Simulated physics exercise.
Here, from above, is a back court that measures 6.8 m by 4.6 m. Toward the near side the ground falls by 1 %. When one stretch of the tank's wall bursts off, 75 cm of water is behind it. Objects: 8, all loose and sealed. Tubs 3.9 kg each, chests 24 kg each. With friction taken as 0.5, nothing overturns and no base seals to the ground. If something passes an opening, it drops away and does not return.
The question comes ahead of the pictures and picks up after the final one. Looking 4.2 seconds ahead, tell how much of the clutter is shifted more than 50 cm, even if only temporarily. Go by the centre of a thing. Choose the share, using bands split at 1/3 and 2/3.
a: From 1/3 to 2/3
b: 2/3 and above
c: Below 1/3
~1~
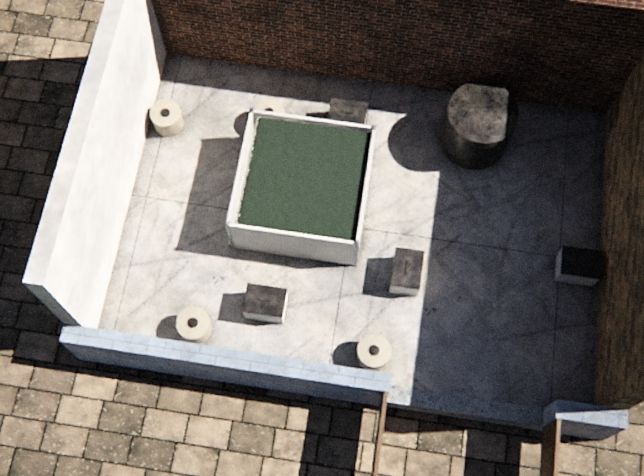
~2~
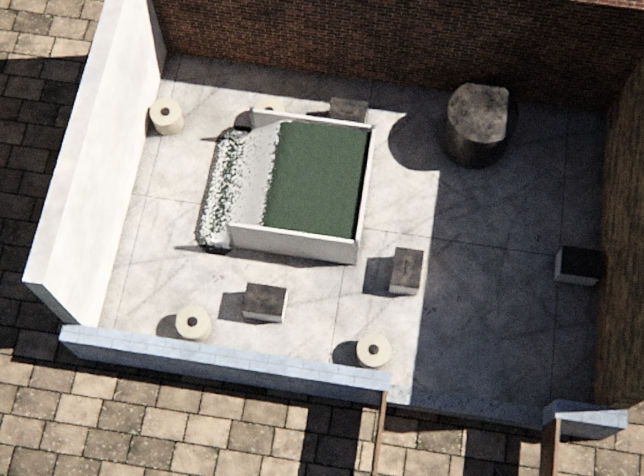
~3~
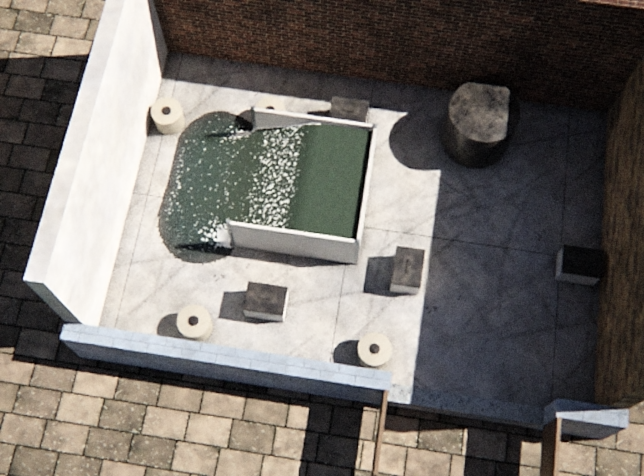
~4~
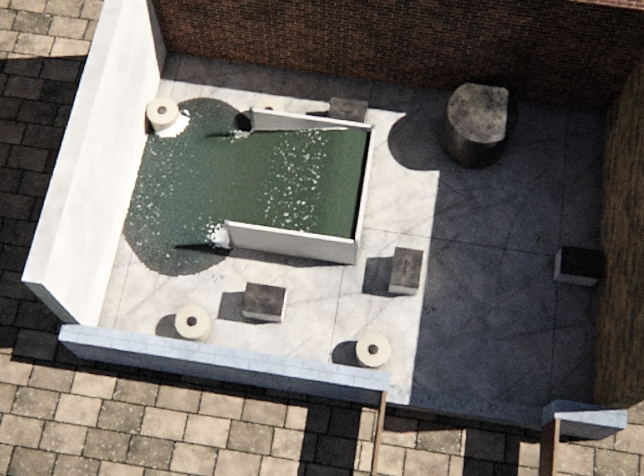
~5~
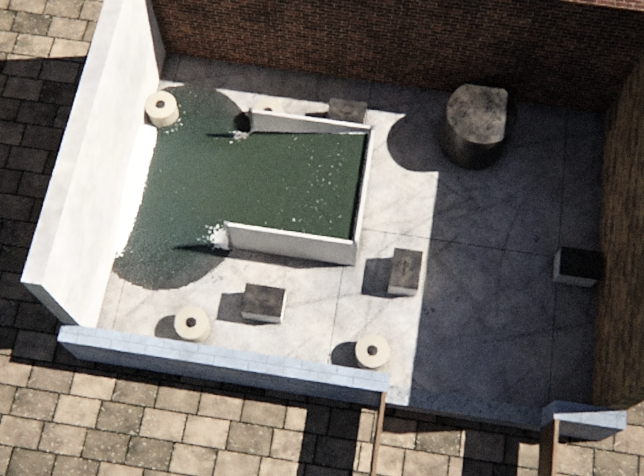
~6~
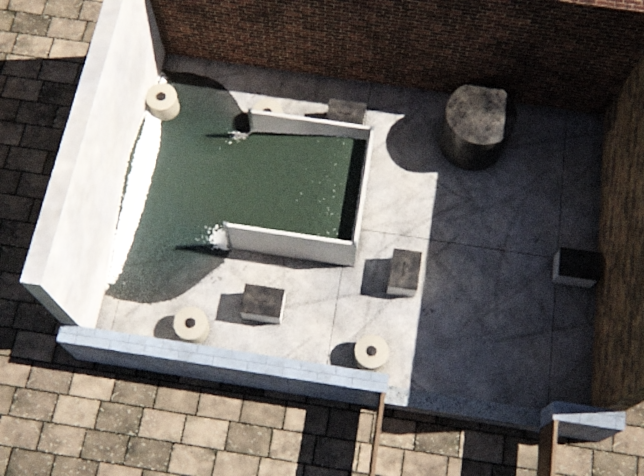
b.
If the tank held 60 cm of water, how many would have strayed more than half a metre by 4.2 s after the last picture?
Count: 5.
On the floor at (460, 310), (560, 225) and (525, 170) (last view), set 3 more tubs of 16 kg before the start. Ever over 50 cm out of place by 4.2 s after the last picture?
Outcome: Stays within first, stays within next, stays within last.
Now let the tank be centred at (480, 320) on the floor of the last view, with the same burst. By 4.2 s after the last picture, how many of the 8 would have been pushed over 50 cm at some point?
The count would be 6.
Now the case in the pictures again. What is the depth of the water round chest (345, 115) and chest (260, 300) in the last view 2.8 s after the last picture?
10 and 6 cm.
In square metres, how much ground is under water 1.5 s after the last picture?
Roughly 13 m2.
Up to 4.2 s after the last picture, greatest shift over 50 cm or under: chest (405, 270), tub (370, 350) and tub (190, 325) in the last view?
First falling below it, second exceeding it, third exceeding it.
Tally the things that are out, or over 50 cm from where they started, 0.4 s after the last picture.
The number by then is 1.
Then, 0.4 s after the last picture 1 of 8 are over 50 cm from their spots; 1 afloat.
Then, 1.5 s after the last picture 2 of 8 are over 50 cm from their spots; 1 afloat.
Then, 2.8 s after the last picture 6 of 8 are over 50 cm from their spots; 4 afloat.
Then, 4.2 s after the last picture 6 of 8 are over 50 cm from their spots, and 6 have been at some point; 4 afloat.
